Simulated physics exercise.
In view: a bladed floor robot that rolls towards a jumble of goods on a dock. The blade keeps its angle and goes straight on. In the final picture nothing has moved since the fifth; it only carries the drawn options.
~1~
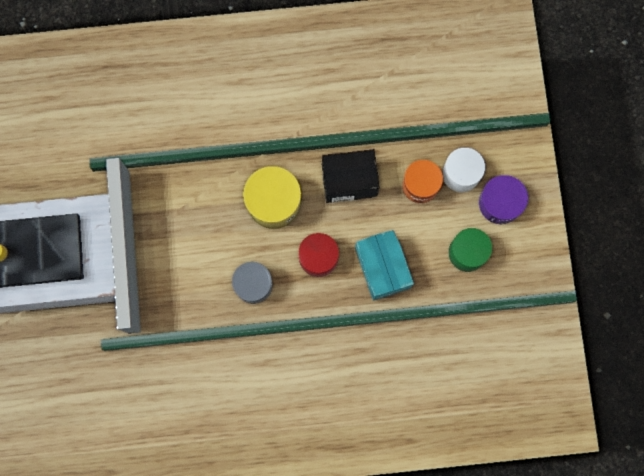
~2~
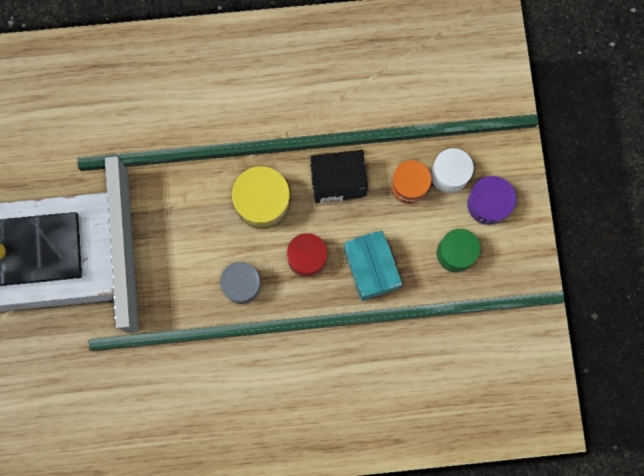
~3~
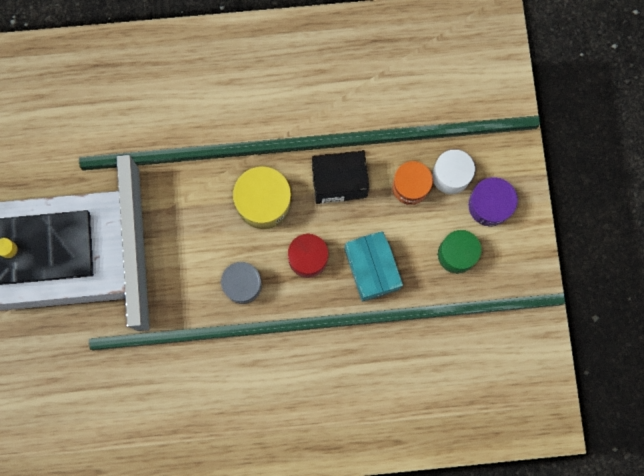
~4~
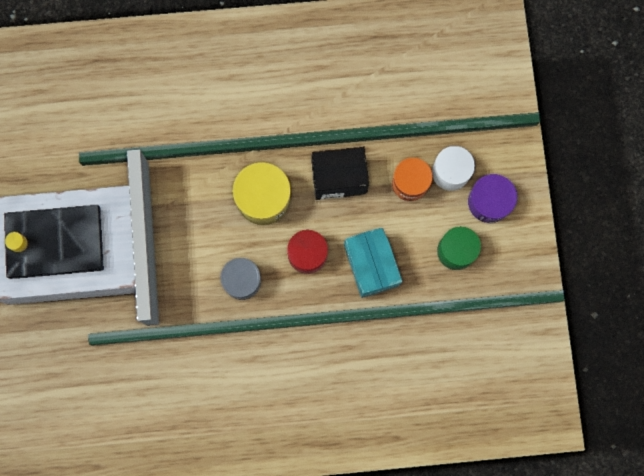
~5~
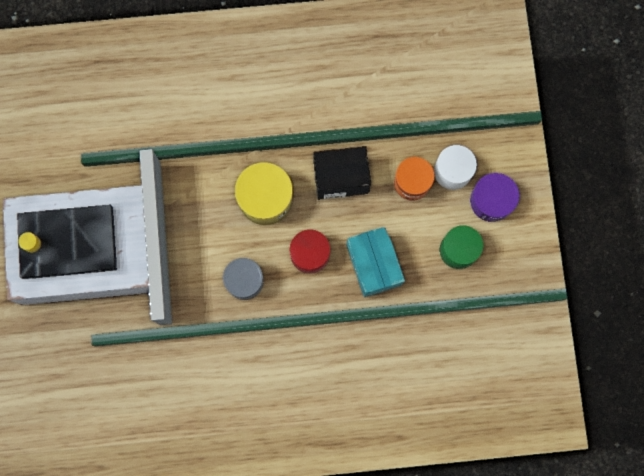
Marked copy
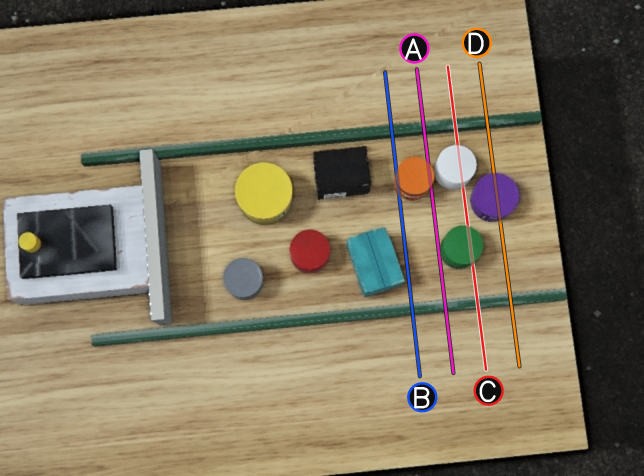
A bladed floor robot rolling slowly right between two green rails towards a scattered group of coloured pails, canisters and boxes.
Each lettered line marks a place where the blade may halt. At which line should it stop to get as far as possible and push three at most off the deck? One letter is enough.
C.
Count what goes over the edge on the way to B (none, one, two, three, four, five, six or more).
The count is none.
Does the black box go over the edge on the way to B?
No.
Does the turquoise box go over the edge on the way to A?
No.
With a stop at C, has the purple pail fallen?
Yes.
On the copy, A at (435, 217); B at (402, 220); C at (466, 214); D at (499, 211).
On C. First, robot (190, 230); black box (351, 171); grey pail (300, 277).
Then, robot (305, 219); purple pail (505, 210); white canister (491, 171).
Finally, robot (392, 211); green canister over the edge; purple pail over the edge; three fallen.
By contrast, A is within the limit but short; B is within the limit but short; D drops six.
